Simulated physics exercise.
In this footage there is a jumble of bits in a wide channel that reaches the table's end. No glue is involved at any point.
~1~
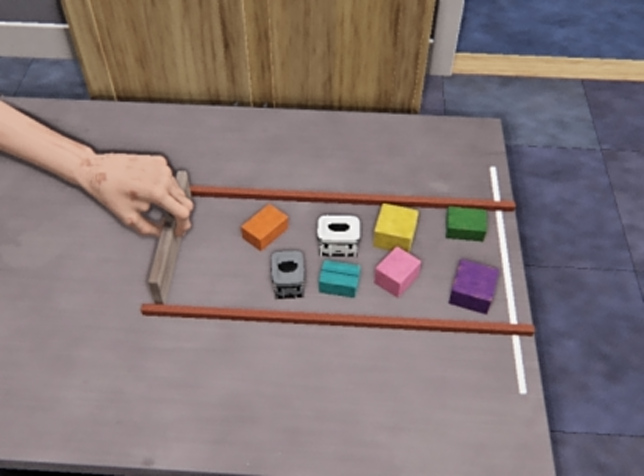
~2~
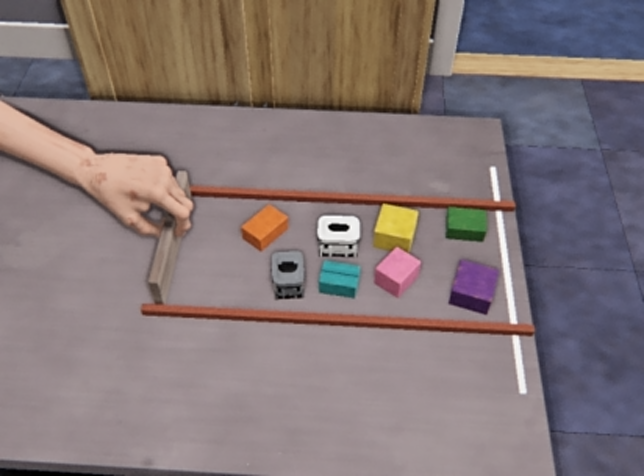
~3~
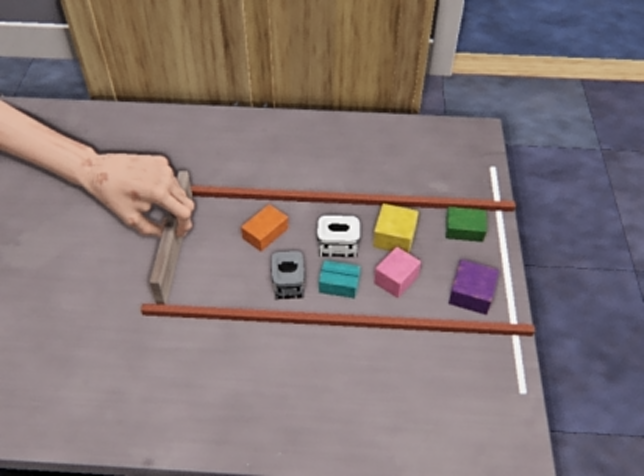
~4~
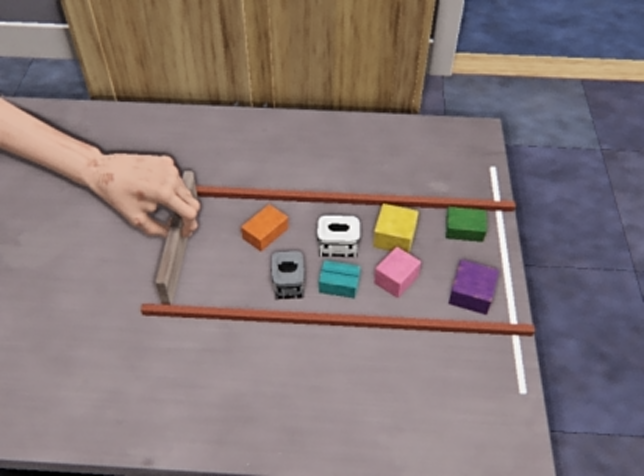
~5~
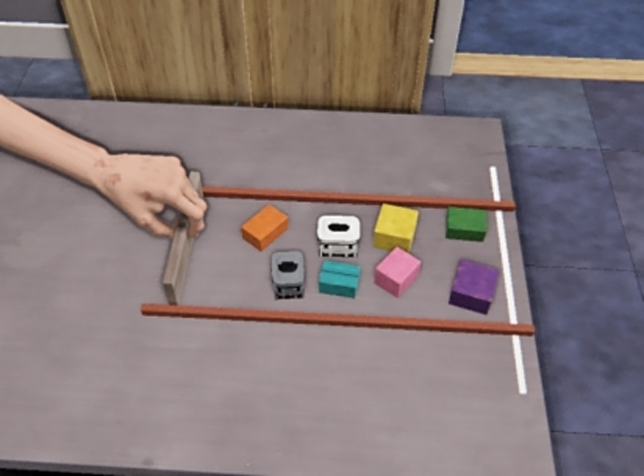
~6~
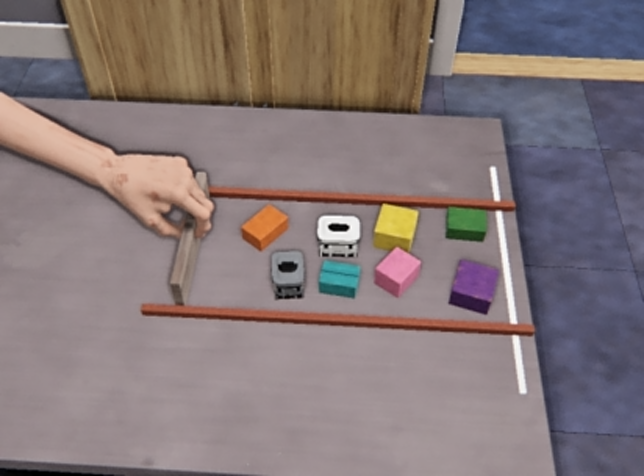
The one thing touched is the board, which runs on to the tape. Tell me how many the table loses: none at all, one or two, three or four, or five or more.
Overboard: Over four.
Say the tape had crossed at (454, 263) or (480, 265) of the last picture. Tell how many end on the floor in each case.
First try 3, second try 6.
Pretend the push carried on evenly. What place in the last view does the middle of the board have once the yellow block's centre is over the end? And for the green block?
The middle is at (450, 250) when it's the yellow block, and at (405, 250) when it's the green block.
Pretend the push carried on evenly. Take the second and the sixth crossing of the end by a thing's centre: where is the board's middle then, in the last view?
Its centre point is roughly (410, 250) and later (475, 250).
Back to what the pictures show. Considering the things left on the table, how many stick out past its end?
The count is 2.
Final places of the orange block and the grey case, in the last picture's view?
About (517, 236), and the other about (528, 289).
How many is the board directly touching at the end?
It's 2.
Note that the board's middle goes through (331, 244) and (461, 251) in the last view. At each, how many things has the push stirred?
Moved so far: 6, later 8.
Early on, none off yet; purple block at rest near (474, 287); green block at rest near (466, 225); pink block travelled a little near (413, 271).
Finally, the number that fall off is five or more; lost, white case, turquoise box, yellow block, pink block, green block and purple block.
